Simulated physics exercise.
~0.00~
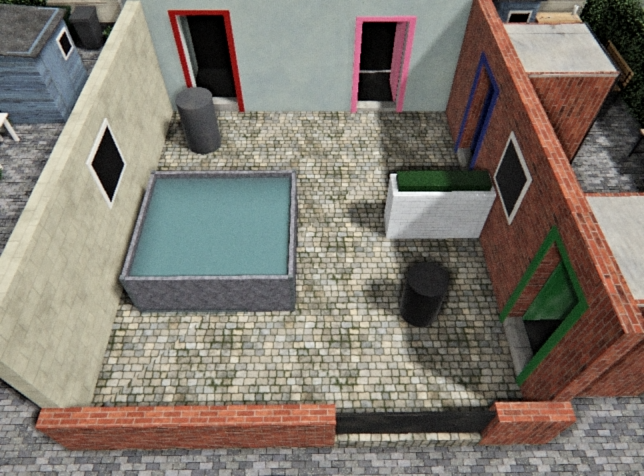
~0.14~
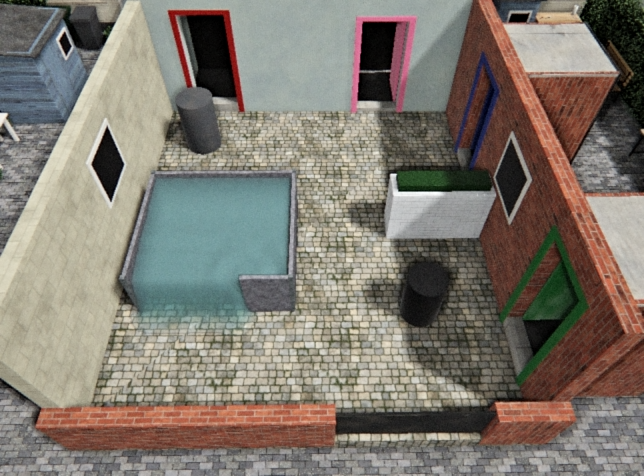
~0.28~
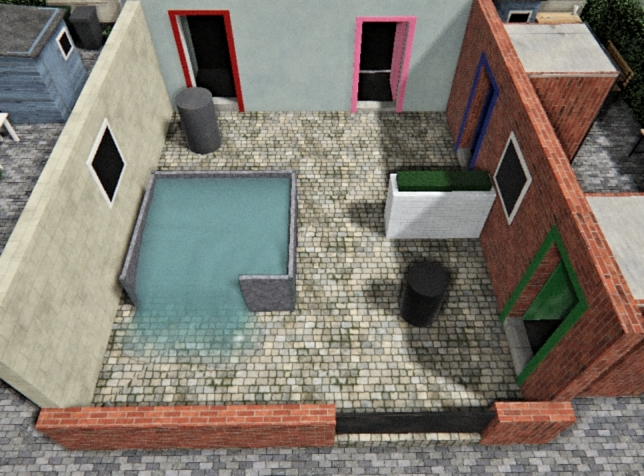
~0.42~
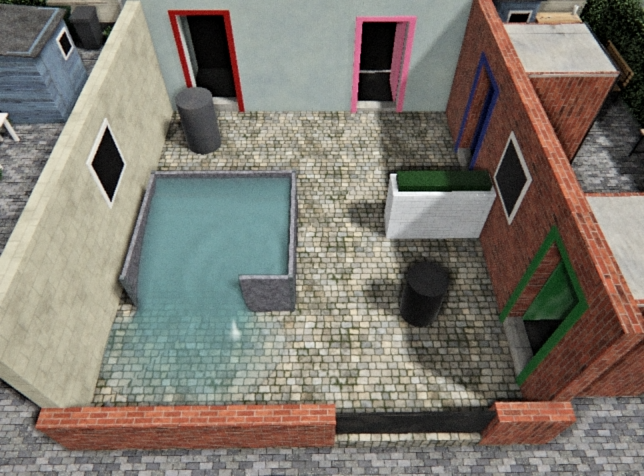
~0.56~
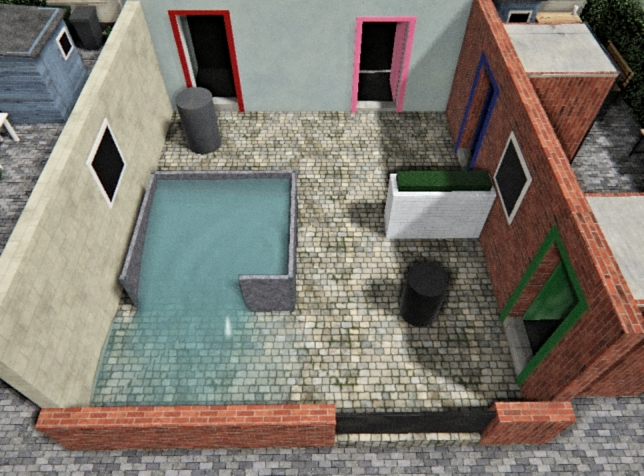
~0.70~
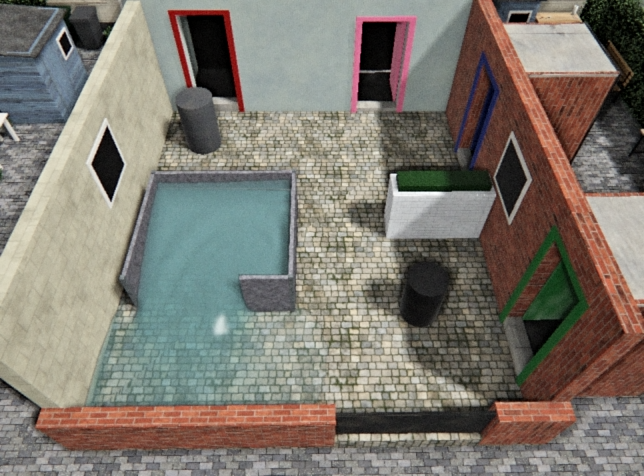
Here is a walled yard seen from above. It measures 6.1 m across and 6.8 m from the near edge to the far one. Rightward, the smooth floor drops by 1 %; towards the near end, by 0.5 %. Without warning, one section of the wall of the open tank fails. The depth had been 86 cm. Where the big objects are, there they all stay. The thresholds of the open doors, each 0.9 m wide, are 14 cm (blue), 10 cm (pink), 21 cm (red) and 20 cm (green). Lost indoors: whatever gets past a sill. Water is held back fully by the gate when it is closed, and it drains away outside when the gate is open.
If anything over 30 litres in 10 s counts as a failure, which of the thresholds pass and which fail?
The blue door passes. The pink door passes. The red door passes. The green door fails.
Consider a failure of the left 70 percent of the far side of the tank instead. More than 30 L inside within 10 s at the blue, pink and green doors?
Note: Blue beyond the mark, pink beyond the mark, green short of the mark.
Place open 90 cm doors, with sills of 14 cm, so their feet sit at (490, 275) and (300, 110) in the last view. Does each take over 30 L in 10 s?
In turn: Beyond it, short of it.
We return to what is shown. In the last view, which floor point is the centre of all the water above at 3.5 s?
Centre: Approx. (261, 309) px.
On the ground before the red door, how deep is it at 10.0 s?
Roughly 5.5 centimetres.
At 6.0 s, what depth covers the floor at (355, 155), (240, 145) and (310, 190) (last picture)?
Approximately 5, 3 and 5 centimetres, going through them in turn.
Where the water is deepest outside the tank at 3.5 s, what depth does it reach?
Around 39 centimetres.
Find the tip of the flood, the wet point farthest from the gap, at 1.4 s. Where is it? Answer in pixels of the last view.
(441, 421).
After 1.4 s water covers 15 % of the floor and is deepest (78 cm) near (99, 425); blue door not reached, pink door not reached, red door not reached, green door not reached.
After 2.2 s water covers 30 % of the floor and is deepest (55 cm) near (99, 425); blue door not reached, pink door not reached, red door not reached, green door 22 cm at the sill, 0 L in.
After 3.5 s water covers 50 % of the floor and is deepest (39 cm) near (515, 407); blue door not reached, pink door not reached, red door not reached, green door 40 cm at the sill, 79 L in.
After 6.0 s water covers 85 % of the floor and is deepest (30 cm) near (475, 252); blue door 2 cm at the sill, 0 L in, pink door 2 cm at the sill, 0 L in, red door 8 cm at the sill, 0 L in, green door 26 cm at the sill, 216 L in.
After 10.0 s water covers 95 % of the floor and is deepest (22 cm) near (506, 420); blue door 12 cm at the sill, 0 L in, pink door 8 cm at the sill, 0 L in, red door 6 cm at the sill, 0 L in, green door 21 cm at the sill, 233 L in.
